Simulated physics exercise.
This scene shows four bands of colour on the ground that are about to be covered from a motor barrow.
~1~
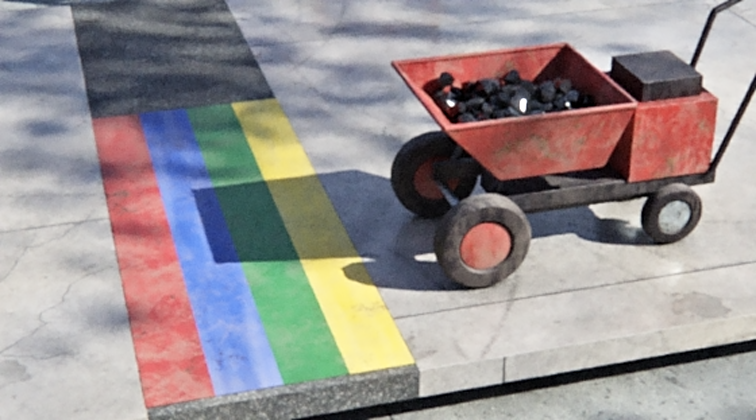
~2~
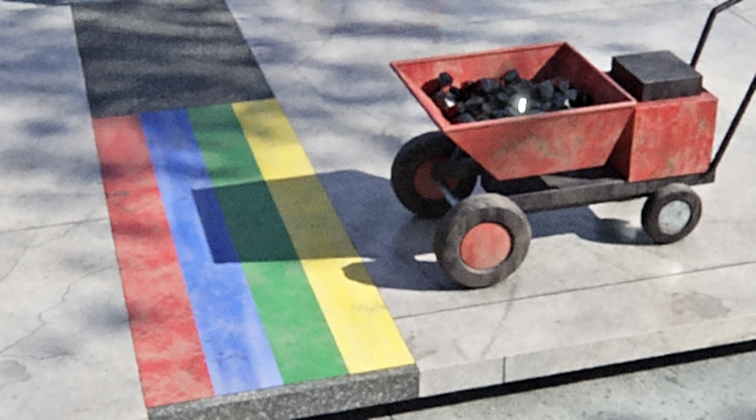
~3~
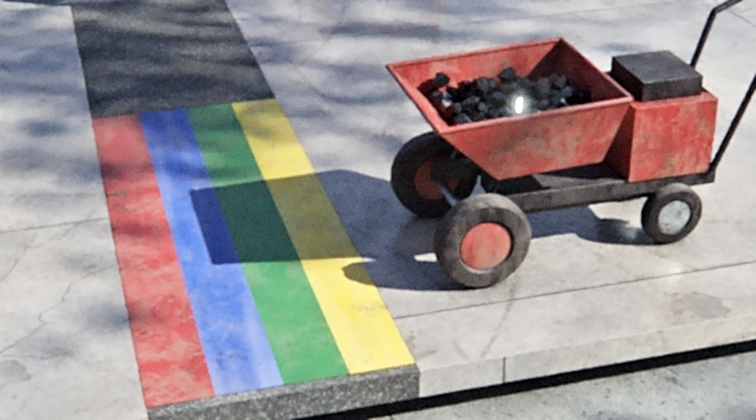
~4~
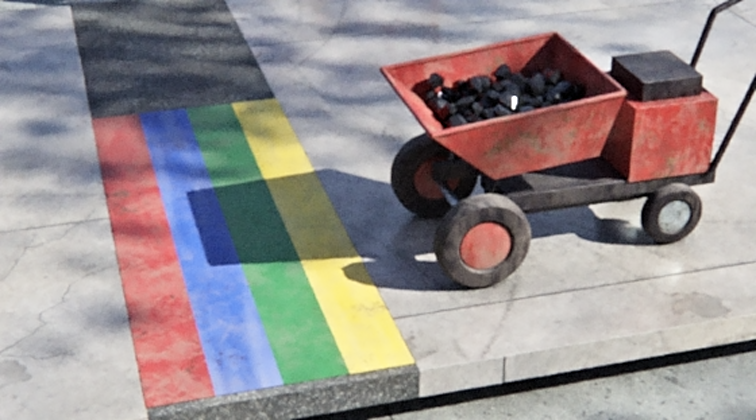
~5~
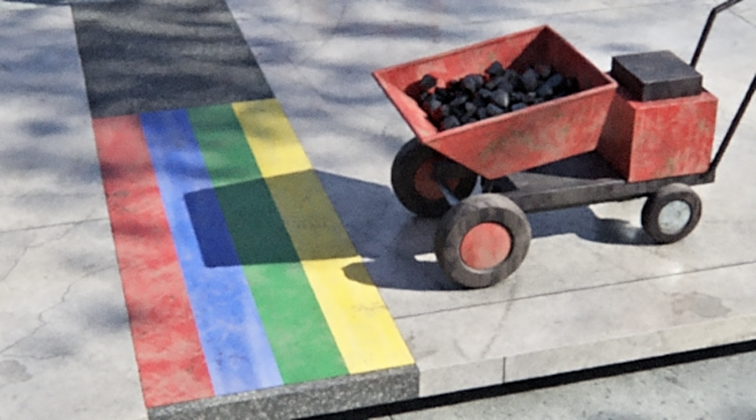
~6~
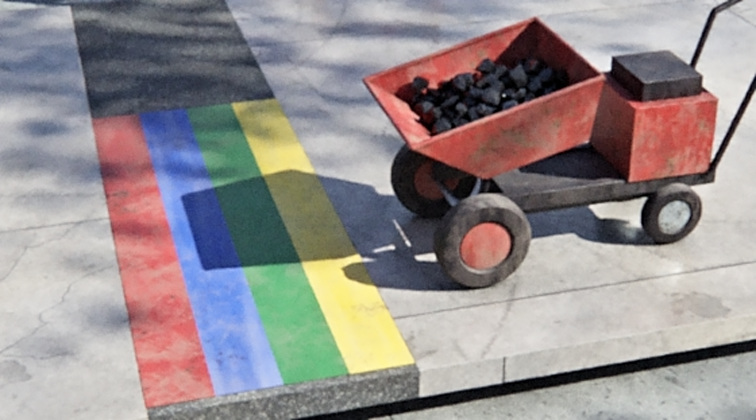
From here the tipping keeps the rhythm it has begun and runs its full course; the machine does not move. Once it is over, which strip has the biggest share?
Biggest share: The green strip.
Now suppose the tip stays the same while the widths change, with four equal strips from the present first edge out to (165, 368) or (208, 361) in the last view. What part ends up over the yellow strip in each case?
Shares in turn: 10 %; 0 %.
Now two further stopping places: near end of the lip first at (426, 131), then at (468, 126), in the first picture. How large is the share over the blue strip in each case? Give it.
I'd expect close to 30 per cent and then close to 20 per cent.
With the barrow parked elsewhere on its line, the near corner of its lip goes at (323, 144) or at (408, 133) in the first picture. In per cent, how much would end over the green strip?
About 0 per cent, then about 30 per cent.
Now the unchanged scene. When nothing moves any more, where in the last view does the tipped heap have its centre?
Around (267, 268).
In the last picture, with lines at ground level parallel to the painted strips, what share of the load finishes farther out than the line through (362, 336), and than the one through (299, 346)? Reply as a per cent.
I'd say about 80 and about 40 in a hundred.
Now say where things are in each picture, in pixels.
In the first picture, lip of the skip near (444, 129), level; top of the load near (524, 95), lumps of coal; yellow strip near (365, 331); green strip near (302, 341); blue strip near (238, 351); red strip near (172, 362).
In the second picture, lip of the skip near (443, 130), level; top of the load near (523, 95).
In the third picture, lip of the skip near (438, 132), tipped barely; top of the load near (520, 93).
In the fourth picture, lip of the skip near (431, 135), tipped a little; top of the load near (524, 90).
In the fifth picture, lip of the skip near (422, 141), tipped a little; top of the load near (529, 81).
In the sixth picture, lip of the skip near (412, 148), tipped a little; top of the load near (529, 83); yellow strip near (365, 331); green strip near (302, 341); blue strip near (238, 351); red strip near (172, 362).
Shortly afterwards, skip tipped steeply; the whole lot in the skip.
Next, skip tipped right over; the bulk in the skip; a little over the yellow strip; a little over the green strip.
Some moments later, skip tipped right over; a little in the skip; a little over the yellow strip; near half over the green strip; near a quarter over the blue strip; a little over the red strip; only a few off the paint.
In the end, skip tipped right over; a little in the skip; a little over the yellow strip; near a third over the green strip; near a quarter over the blue strip; a little over the red strip; only a few off the paint.
